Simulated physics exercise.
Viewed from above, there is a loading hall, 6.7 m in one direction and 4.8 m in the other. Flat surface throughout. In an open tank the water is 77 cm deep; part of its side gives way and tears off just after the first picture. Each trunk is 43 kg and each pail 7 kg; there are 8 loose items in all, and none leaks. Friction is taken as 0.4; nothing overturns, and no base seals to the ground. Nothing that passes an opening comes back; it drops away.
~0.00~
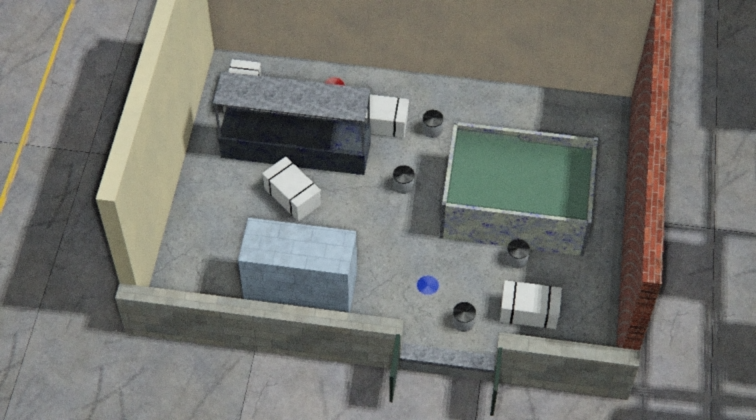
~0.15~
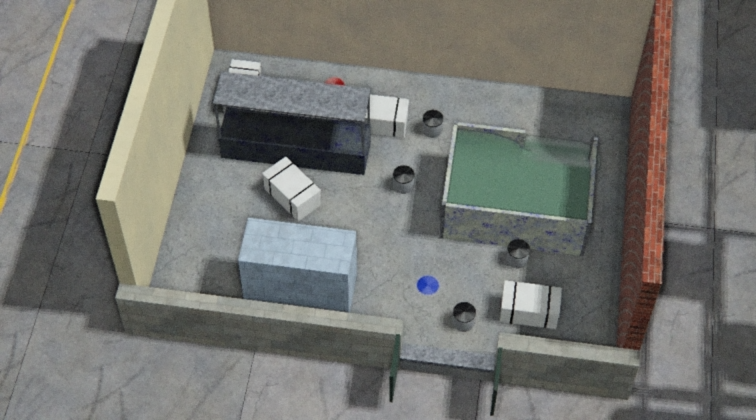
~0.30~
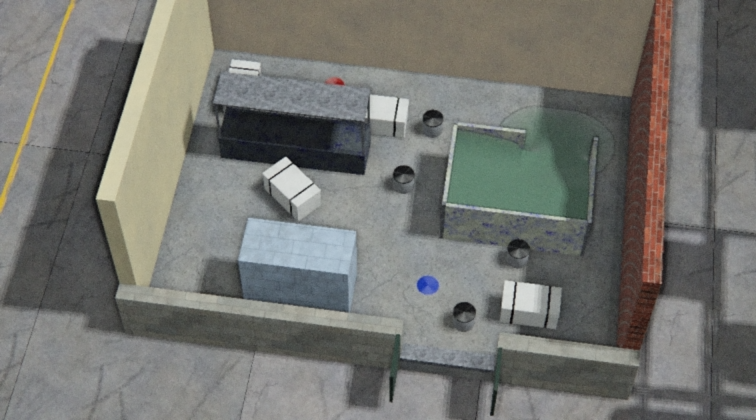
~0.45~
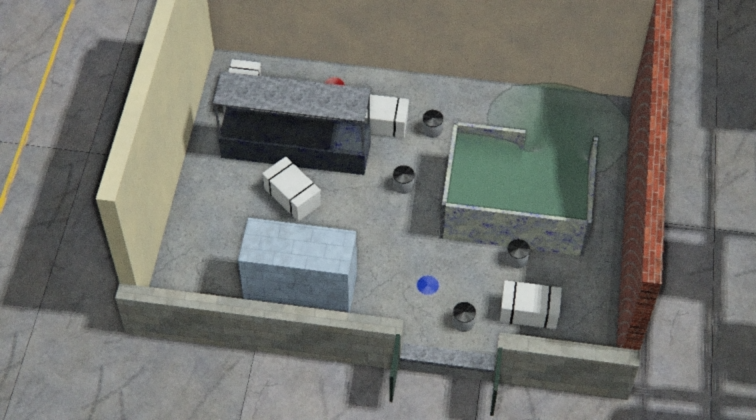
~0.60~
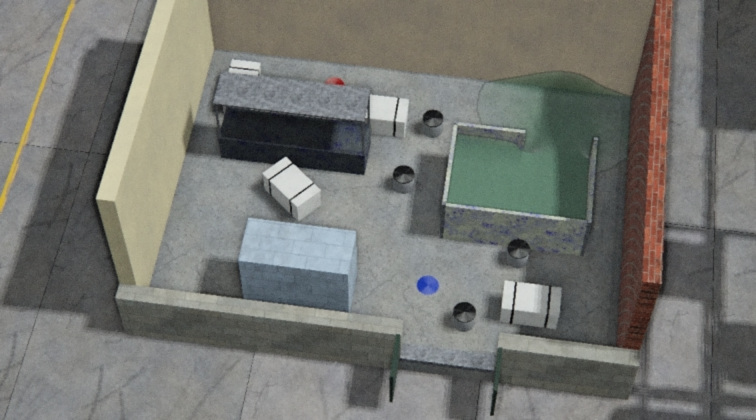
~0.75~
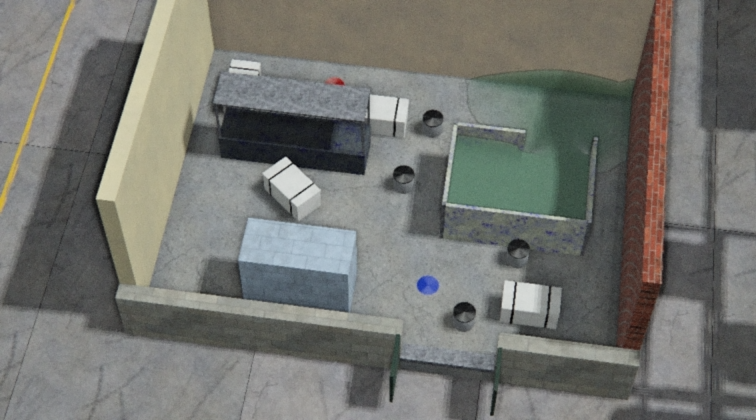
Green water spreads from the tank's broken back side across the floor toward the walls.
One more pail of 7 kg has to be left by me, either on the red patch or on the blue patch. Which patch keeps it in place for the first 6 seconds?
The blue patch.
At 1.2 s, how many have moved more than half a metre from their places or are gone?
0.
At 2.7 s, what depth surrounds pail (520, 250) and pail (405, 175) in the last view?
First about 0 cm, second about 3 cm.
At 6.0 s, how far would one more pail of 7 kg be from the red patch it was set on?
Some 250 cm.
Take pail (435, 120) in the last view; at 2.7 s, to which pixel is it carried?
Somewhere near (414, 168) in the last view.
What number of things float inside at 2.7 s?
At that time the total is 0.
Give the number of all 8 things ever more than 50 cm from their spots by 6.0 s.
Tally: 5.
After 1.2 s on red it would be 0 cm off in 0 cm of water; on blue it would be 0 cm off in 0 cm of water.
After 2.7 s on red it would be 103 cm off in 8 cm of water; on blue it would be 0 cm off in 0 cm of water.
After 4.2 s on red it would be 184 cm off in 27 cm of water; on blue it would be 0 cm off in 1 cm of water.
After 6.0 s on red it would be 247 cm off in 12 cm of water; on blue it would be 3 cm off in 5 cm of water.
